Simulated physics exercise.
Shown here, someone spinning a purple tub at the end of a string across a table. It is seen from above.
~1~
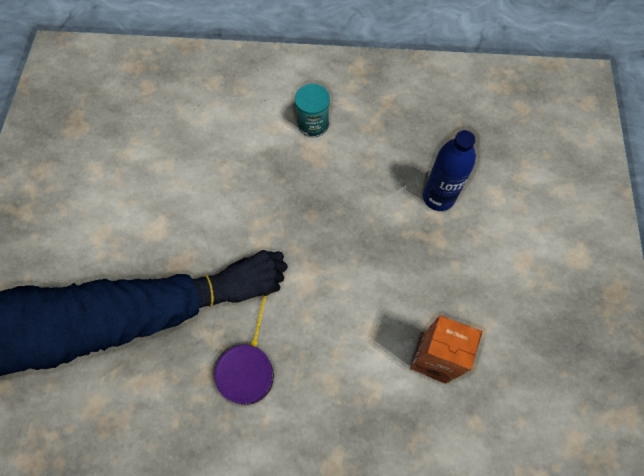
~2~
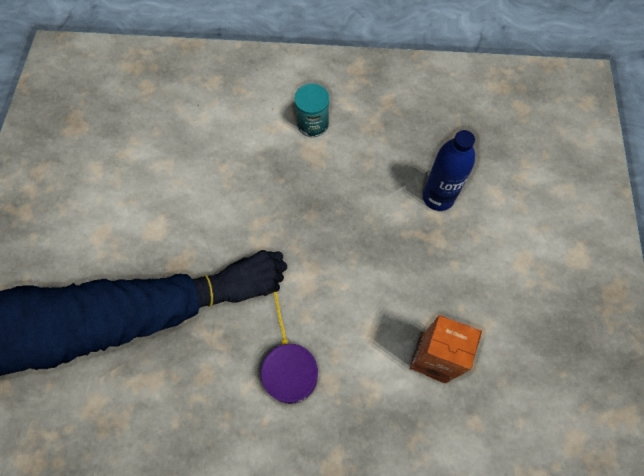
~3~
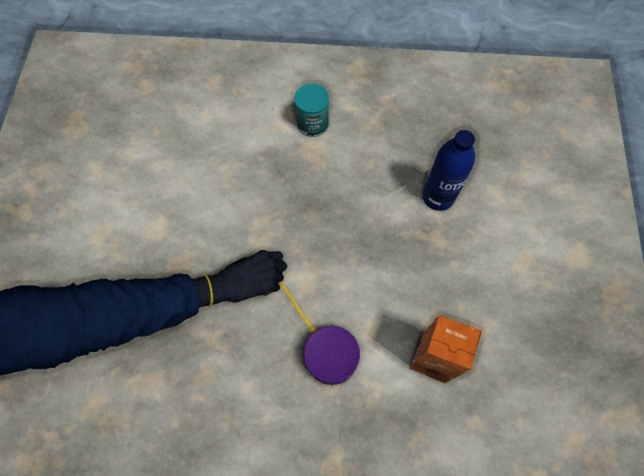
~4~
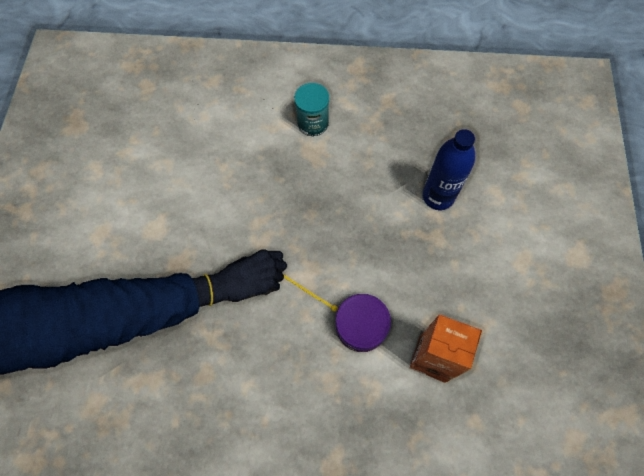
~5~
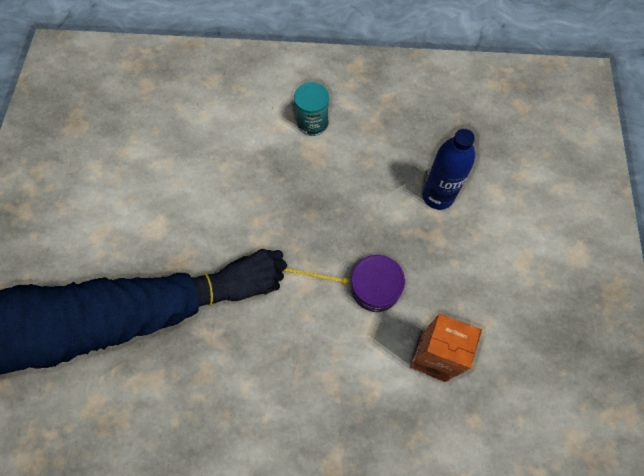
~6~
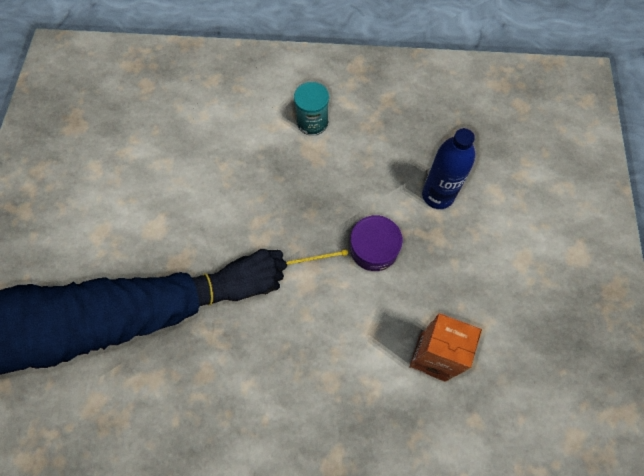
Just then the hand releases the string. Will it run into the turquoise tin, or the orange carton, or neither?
The turquoise tin takes the knock, the orange carton stays untouched.
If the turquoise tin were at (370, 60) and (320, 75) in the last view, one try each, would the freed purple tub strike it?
In the first case it is missed; in the second case it takes a knock.
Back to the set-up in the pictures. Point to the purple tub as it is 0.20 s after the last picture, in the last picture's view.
Close to (333, 140).
Then, 0.08 s later than the last view, tub near (348, 178).
Then, 0.20 s later than the last view, tub near (333, 140); turquoise tin pushed aside.
Finally, tub near (333, 141); turquoise tin pushed aside. The turquoise tin is struck and the orange carton remains clear.
